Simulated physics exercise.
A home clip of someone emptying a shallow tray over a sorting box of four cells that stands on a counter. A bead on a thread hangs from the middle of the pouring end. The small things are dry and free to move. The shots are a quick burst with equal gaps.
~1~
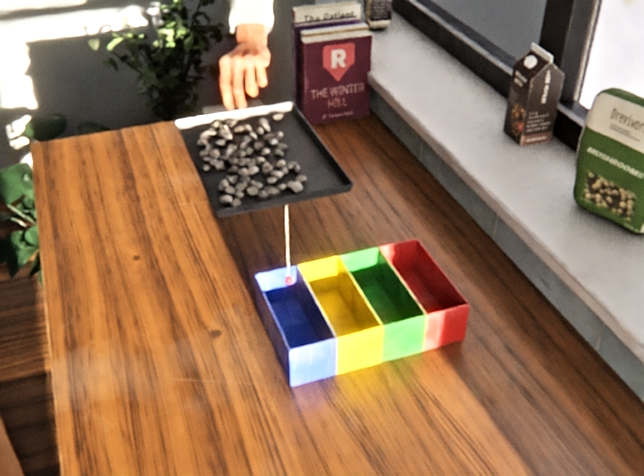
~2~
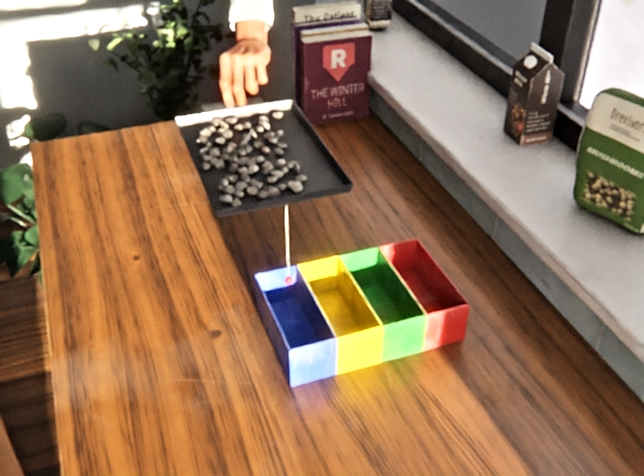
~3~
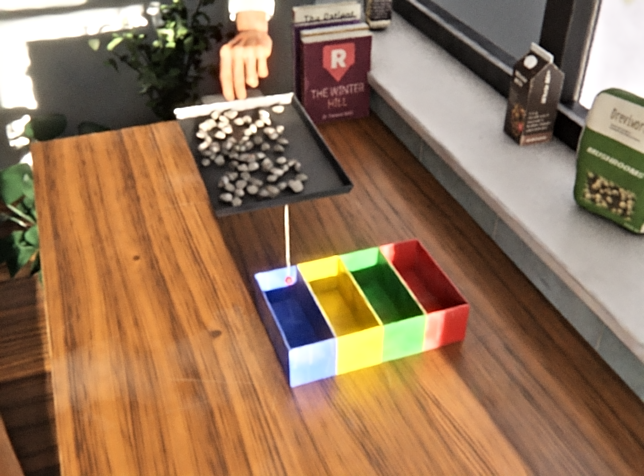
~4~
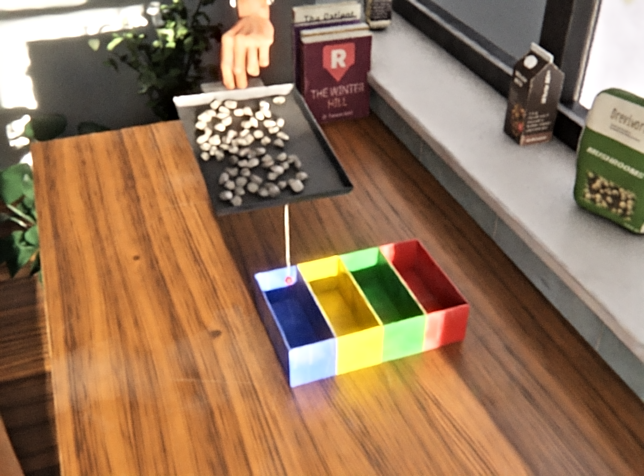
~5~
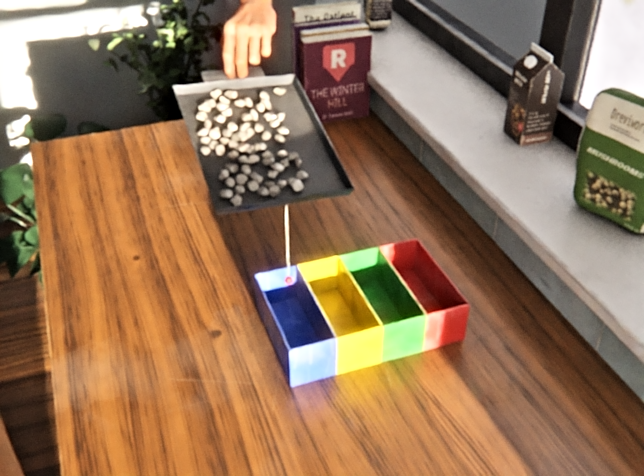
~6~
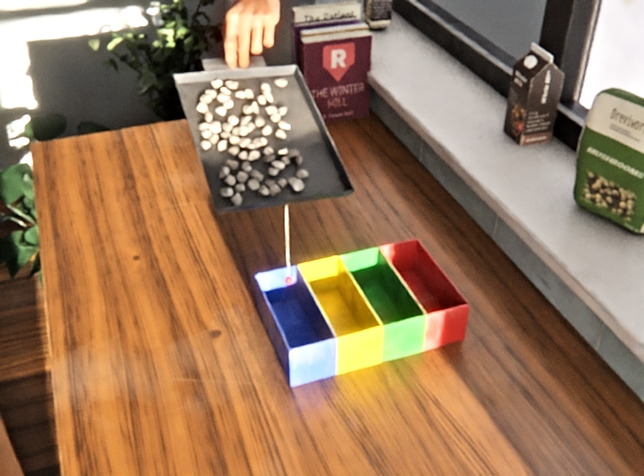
A hand slowly raising the far end of a dark tray of gravel behind a blue, yellow, green and red sorting box.
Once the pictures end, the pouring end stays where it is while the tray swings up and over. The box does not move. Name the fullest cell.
The yellow one ends fullest.
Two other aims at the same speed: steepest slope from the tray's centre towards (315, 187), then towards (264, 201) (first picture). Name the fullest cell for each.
In turn: The yellow one; the blue one.
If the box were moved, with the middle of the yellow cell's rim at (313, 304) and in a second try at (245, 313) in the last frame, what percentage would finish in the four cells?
In turn 100 and 80 in a hundred.
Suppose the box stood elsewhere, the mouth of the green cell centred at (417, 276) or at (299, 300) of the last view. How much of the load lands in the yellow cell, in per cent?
Roughly 30 per cent, and 10 per cent.
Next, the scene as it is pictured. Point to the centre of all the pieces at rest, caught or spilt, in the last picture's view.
Around (337, 335).
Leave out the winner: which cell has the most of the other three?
Next in line is the cell in blue.
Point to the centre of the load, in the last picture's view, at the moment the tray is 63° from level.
Close to (312, 185).
Shortly afterwards, tray tipped steeply; all but a few on the tray; a little falling or outside the box.
Next, tray tipped past a quarter turn; near a quarter on the tray; near a third in the yellow cell; a little in the blue cell; a little in the green cell; only a few in the red cell; near a quarter falling or outside the box.
Some moments later, tray tipped past a quarter turn; near half in the yellow cell; near a quarter in the blue cell; a little in the green cell; only a few in the red cell; a little falling or outside the box.
In the end, tray tipped past a quarter turn; near half in the yellow cell; near a quarter in the blue cell; a little in the green cell; only a few in the red cell; a little outside the box.
